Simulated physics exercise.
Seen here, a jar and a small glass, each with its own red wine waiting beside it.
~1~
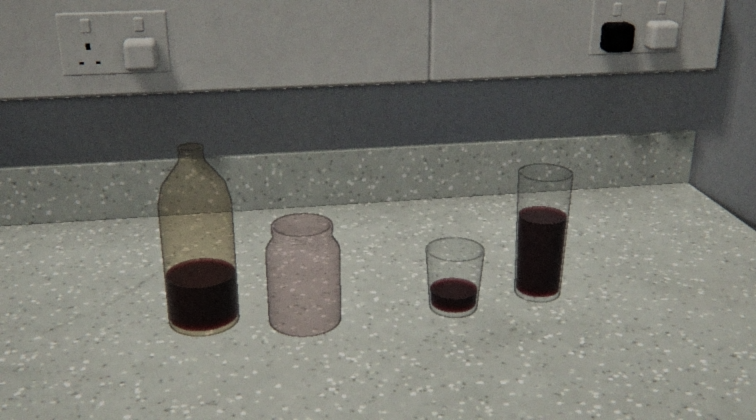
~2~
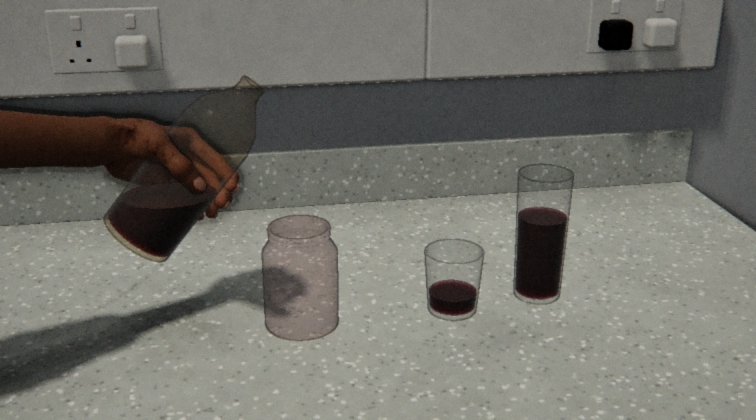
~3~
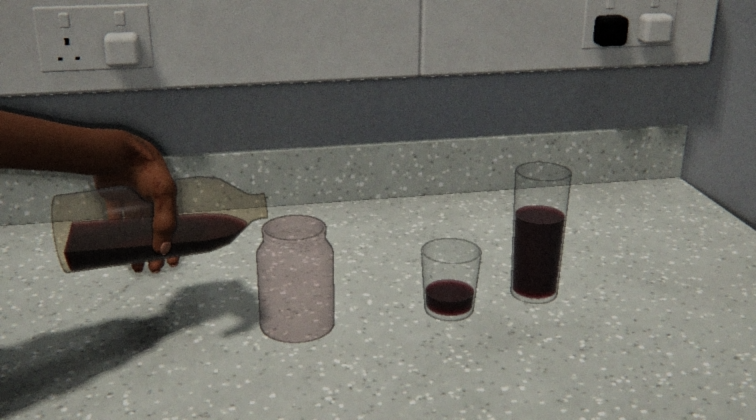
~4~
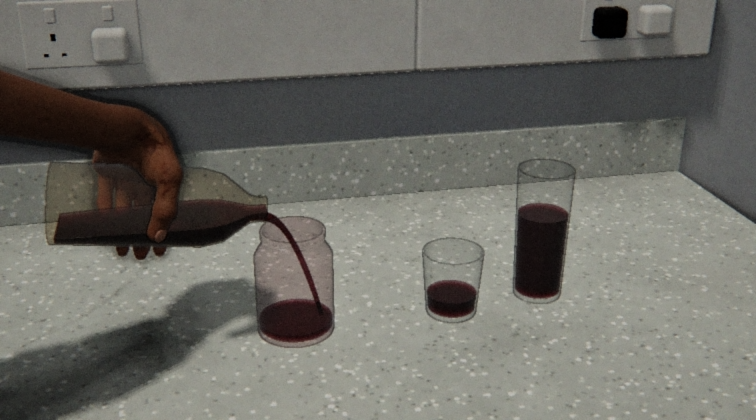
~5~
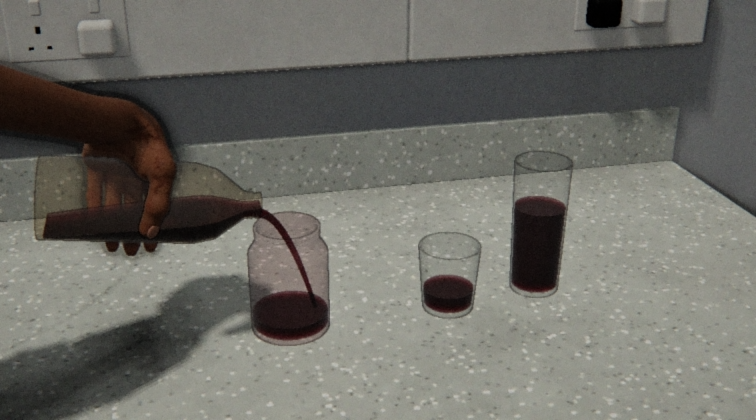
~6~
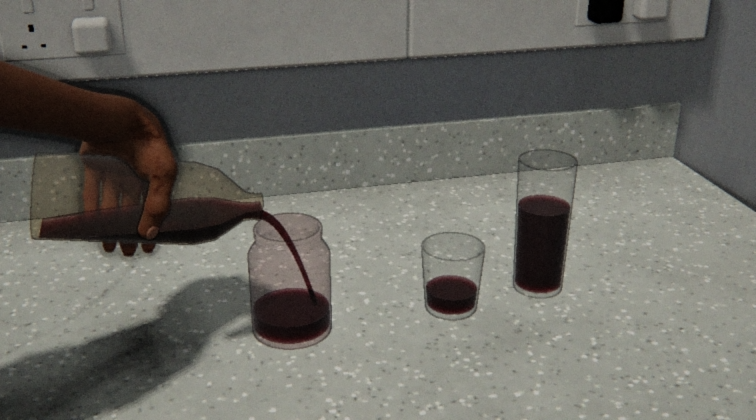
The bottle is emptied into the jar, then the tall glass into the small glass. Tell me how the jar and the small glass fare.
The jar holds everything and the small glass spills over the rim.
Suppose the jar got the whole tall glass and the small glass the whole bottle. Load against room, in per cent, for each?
Near 40 and 150 in a hundred.
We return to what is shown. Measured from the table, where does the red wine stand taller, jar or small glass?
Higher in the right one.
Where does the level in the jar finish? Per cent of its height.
I make it 45 per cent.
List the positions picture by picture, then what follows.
In the first frame, before the pour; bottle (198, 234) about a quarter full; tall glass (542, 231) about two thirds full; jar (304, 270) empty; small glass (454, 276) about a quarter full.
In the second frame, the bottle is on its way; bottle (195, 160) tipped 40° with all of its load; jar (301, 273) empty.
In the third frame, the red wine nears the lip; bottle (168, 219) tipped 85° with all of its load; jar (296, 274) empty.
In the fourth frame, pouring; bottle (165, 206) tipped 95° with nearly all of its load; jar nearly empty, surface at (296, 317).
In the fifth frame, pouring; bottle (156, 202) tipped 100° with about three quarters of its load; small glass (449, 273) about a quarter full.
In the sixth frame, pouring; bottle (156, 202) tipped 100° with about two thirds of its load; tall glass about two thirds full, surface at (544, 206); jar nearly empty, surface at (292, 308); small glass about a quarter full, surface at (451, 288).
A moment on, the jar is about a third full.
Further on, the jar is about half full.
When it is over, the jar is about half full; the small glass is full to the brim and overflowed.
